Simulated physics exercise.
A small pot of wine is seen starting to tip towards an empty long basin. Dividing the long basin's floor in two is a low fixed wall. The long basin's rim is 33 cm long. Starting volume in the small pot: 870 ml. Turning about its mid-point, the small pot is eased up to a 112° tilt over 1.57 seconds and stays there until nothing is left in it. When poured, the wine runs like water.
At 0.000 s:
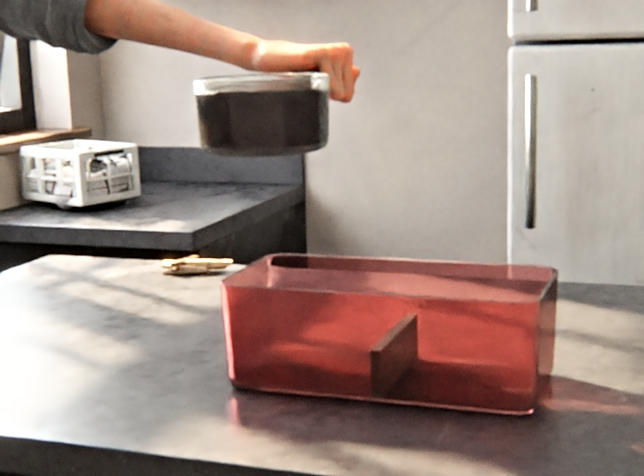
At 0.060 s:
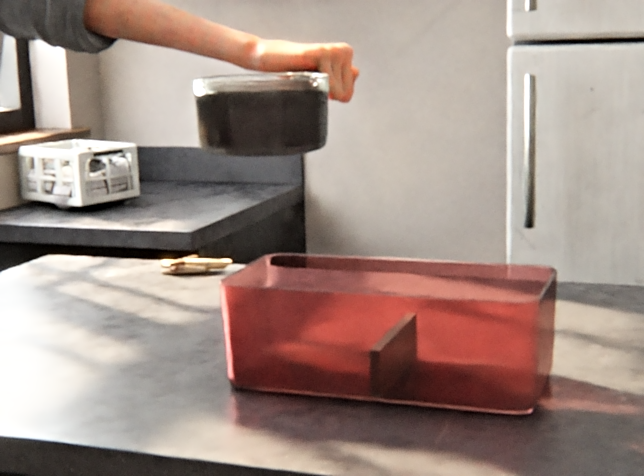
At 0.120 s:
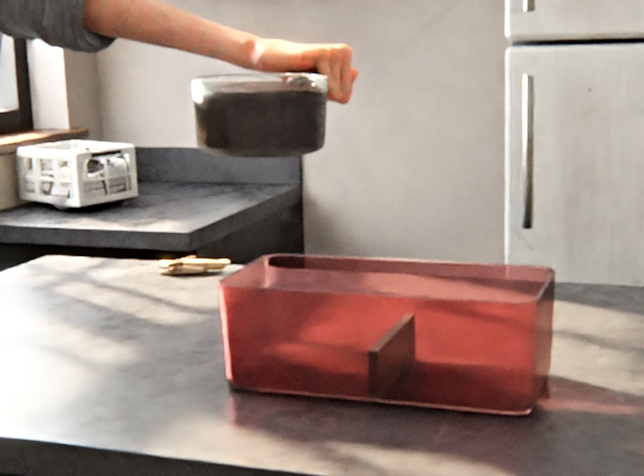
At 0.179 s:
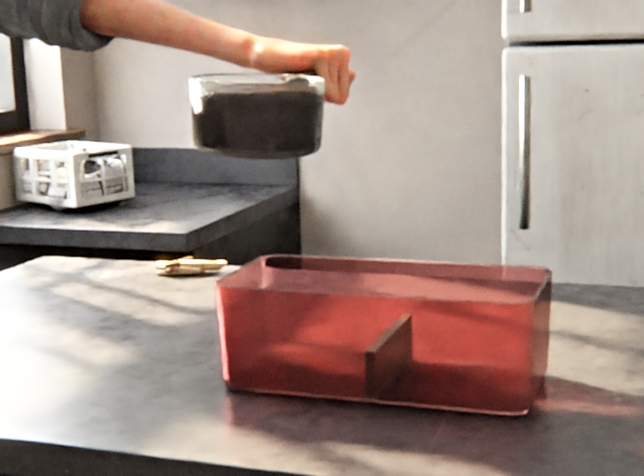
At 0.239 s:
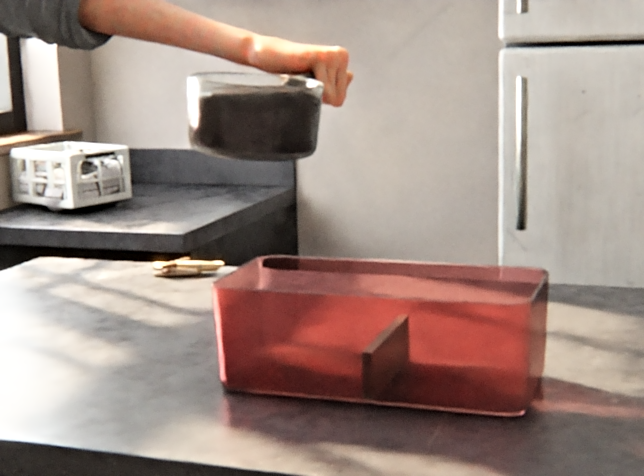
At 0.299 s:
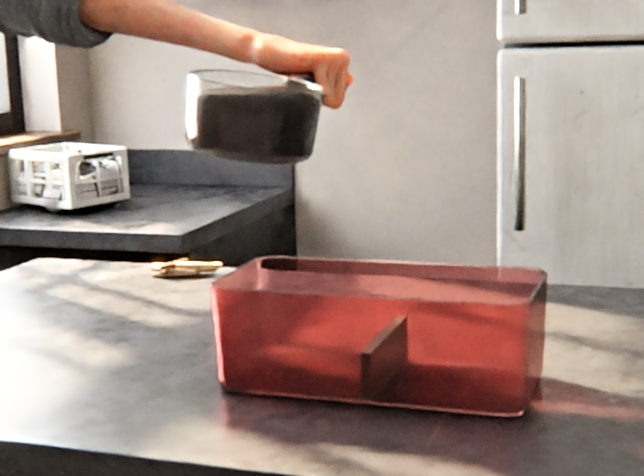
A hand reaching in from the upper left holds a small clear pot of dark liquid above a grey counter in a sunlit kitchen, seen from slightly above. Below sits an empty, see-through red basin with a low divider, a white crate behind at left and a pale fridge at right. The pot starts level, then tilts slightly rightward as the view drifts slightly.
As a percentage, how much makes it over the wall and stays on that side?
Some 59 per cent makes it over and stays.
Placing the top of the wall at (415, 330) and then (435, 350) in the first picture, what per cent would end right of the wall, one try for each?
35 then 20 %.
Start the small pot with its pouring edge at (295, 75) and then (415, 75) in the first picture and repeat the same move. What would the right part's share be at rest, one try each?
The first try gives around 20 percent, the second around 95 percent.
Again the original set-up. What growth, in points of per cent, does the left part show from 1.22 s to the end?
About 18 percent.
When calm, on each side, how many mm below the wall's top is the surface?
Close to 36 mm left and close to 26 mm right.
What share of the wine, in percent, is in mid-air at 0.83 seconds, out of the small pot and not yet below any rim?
At that moment, about 30 percent.
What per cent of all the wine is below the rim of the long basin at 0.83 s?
I'd estimate some 14 percent of the liquid.
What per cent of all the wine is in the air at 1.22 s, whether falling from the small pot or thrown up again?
I'd say some 10 per cent is in the air.
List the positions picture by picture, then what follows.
In the first picture, tilt 0°; pouring edge (324, 79); surface from (207, 90) to (324, 88); the long basin's rim runs from (245, 270) to (549, 286); the wall's top is at (395, 332).
In the second picture, tilt 0°; pouring edge (323, 79); surface from (207, 89) to (323, 88).
In the third picture, tilt 2°; pouring edge (322, 81); surface from (206, 90) to (323, 89).
In the fourth picture, tilt 4°; pouring edge (320, 84); surface from (203, 91) to (320, 90).
In the fifth picture, tilt 6°; pouring edge (318, 88); surface from (200, 92) to (317, 91).
In the sixth picture, tilt 10°; pouring edge (318, 93); surface from (199, 93) to (318, 93).
After 0.83 s the tilt is 61° and 56 per cent is still to pour, 4 is left of the wall and 11 right of it.
After 1.22 s the tilt is 99° and 9 per cent is still to pour, 22 is left of the wall and 59 right of it.
After 1.63 s the tilt is 112° and 0 per cent is still to pour, 39 is left of the wall and 59 right of it.
After 2.07 s the tilt is 112° and 0 per cent is still to pour, 40 is left of the wall and 59 right of it.
In the end 40 per cent lies left of the wall, 59 right of it and 1 outside.
